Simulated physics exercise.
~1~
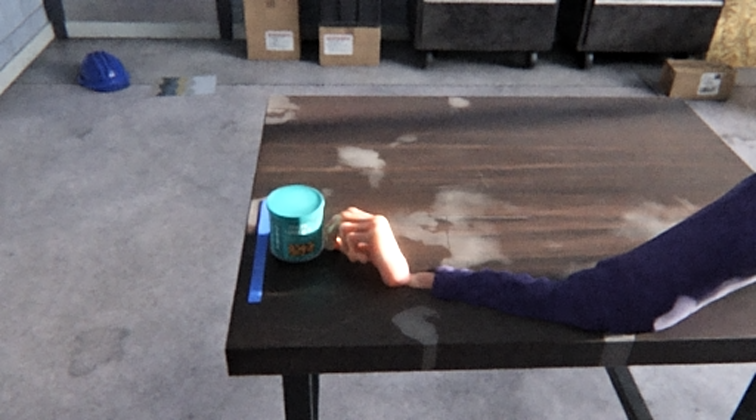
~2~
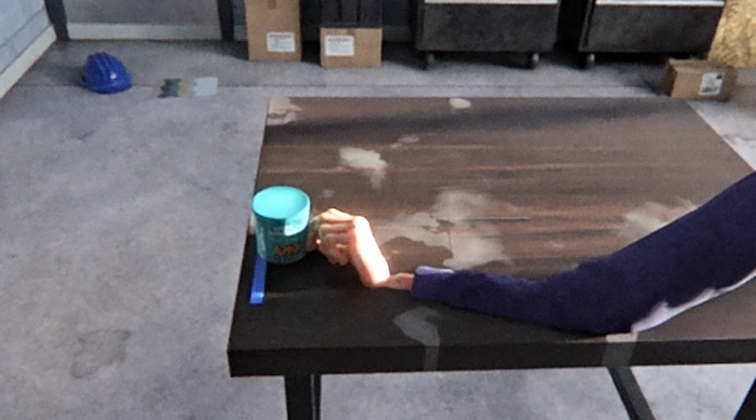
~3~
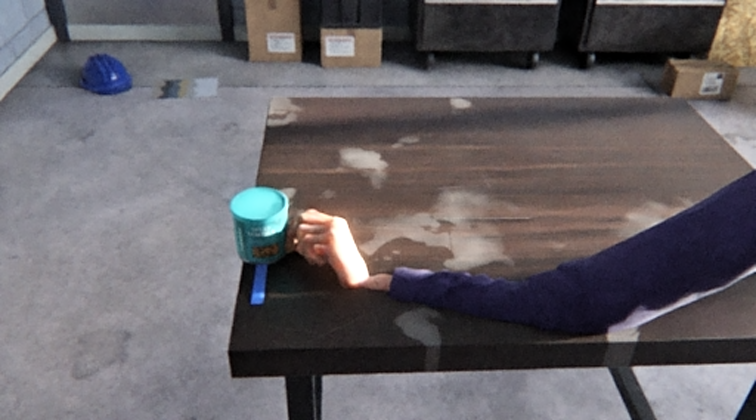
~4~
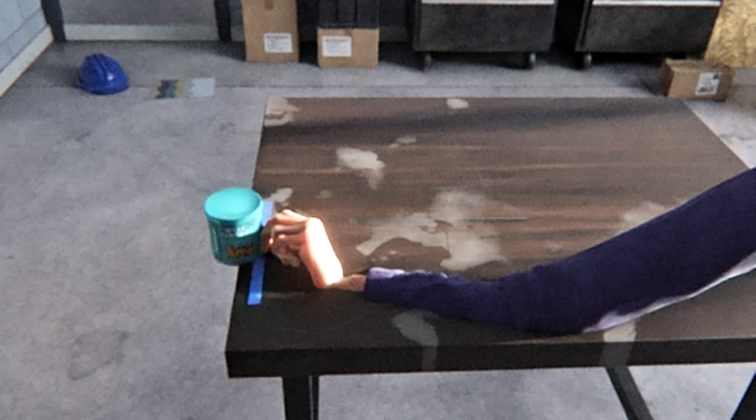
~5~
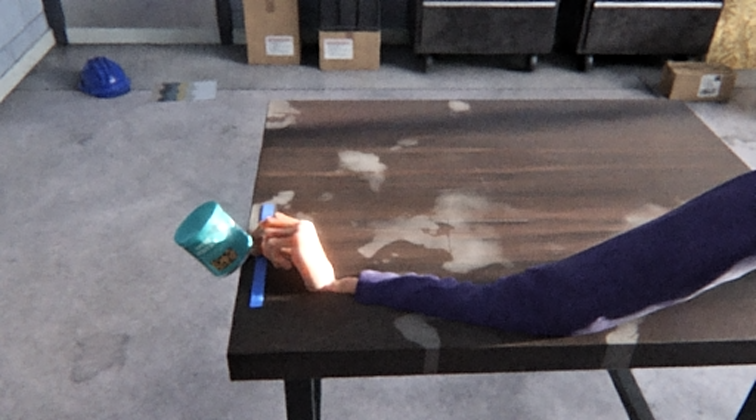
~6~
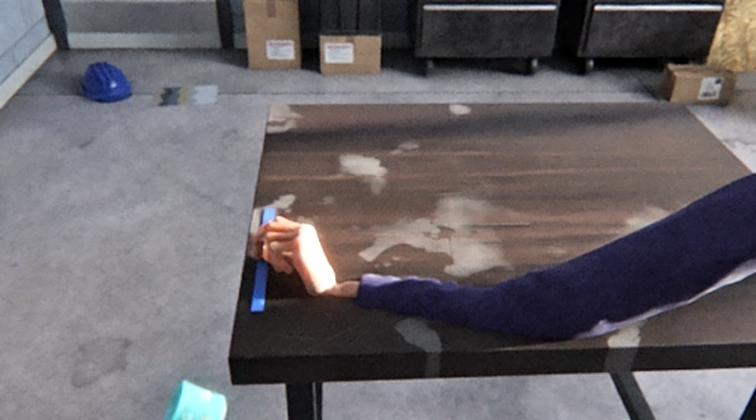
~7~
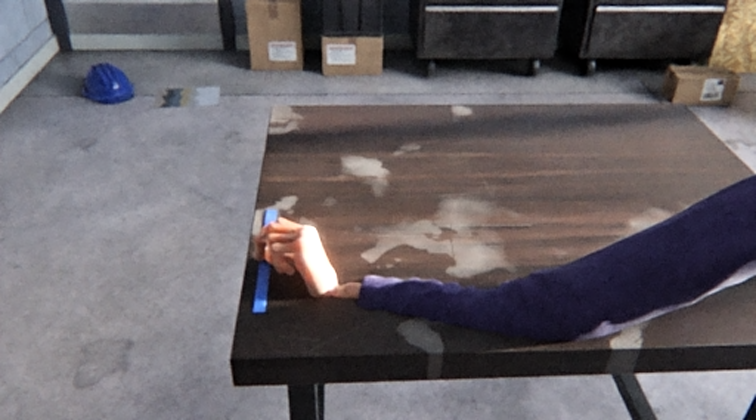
A hand pushing a turquoise pot left across a worn dark table past blue tape until it tips and falls off the edge.
